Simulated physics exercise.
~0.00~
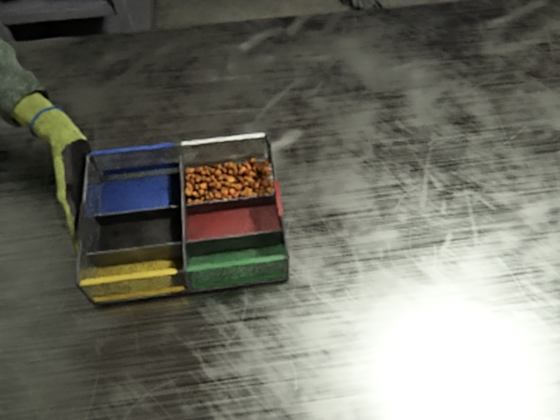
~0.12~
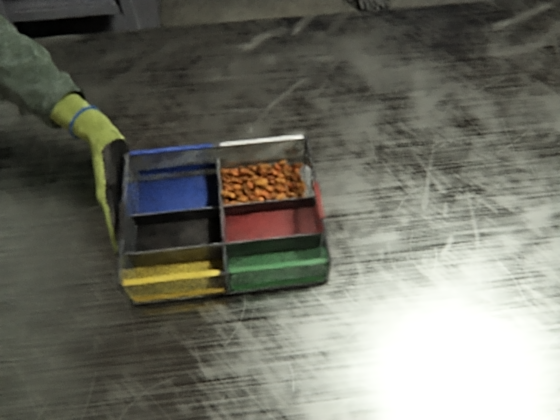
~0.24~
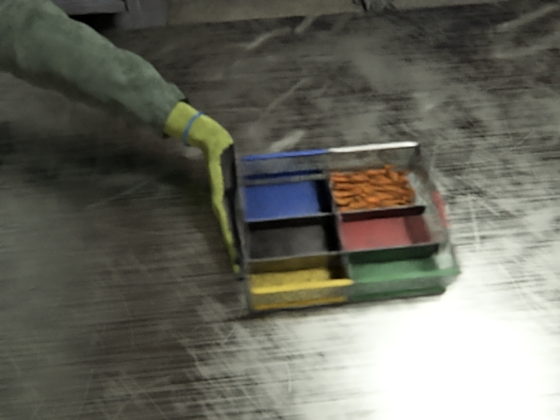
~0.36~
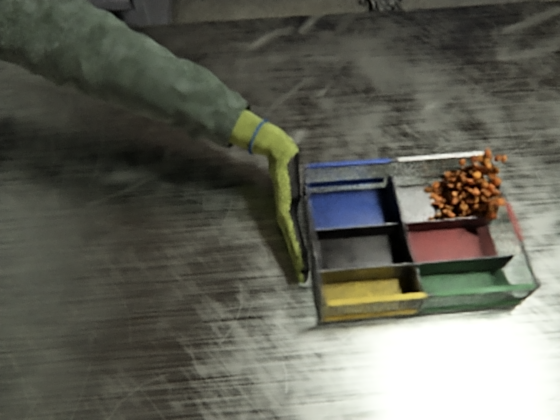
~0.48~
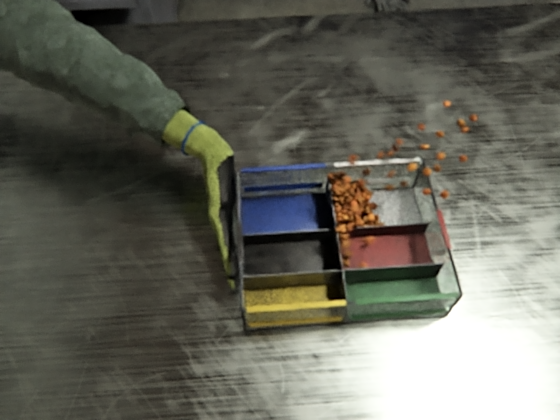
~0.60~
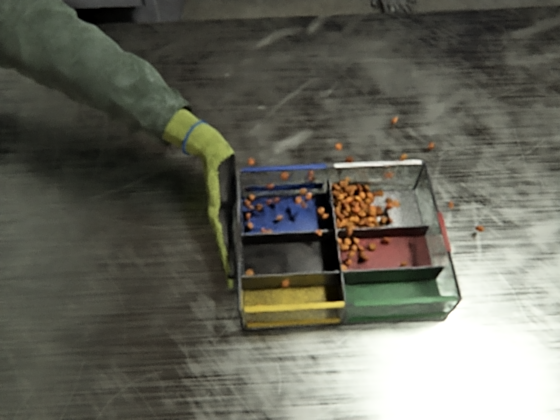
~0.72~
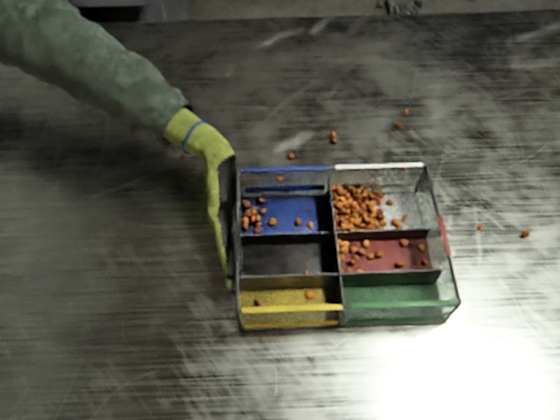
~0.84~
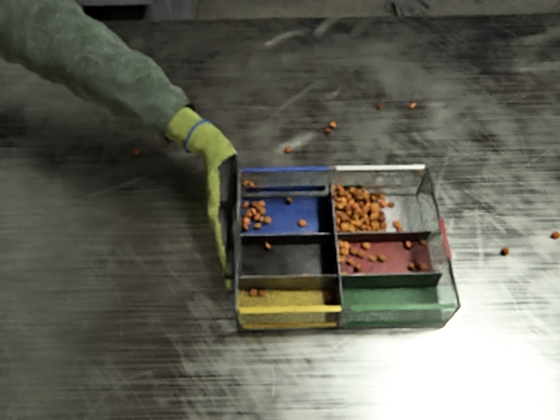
Orange-brown bits of kibble scattered when a gloved hand slid a divided tray right across a scratched table, then back left. Most stayed in the white compartment, while others ended up in the red, blue and yellow ones and on the table.
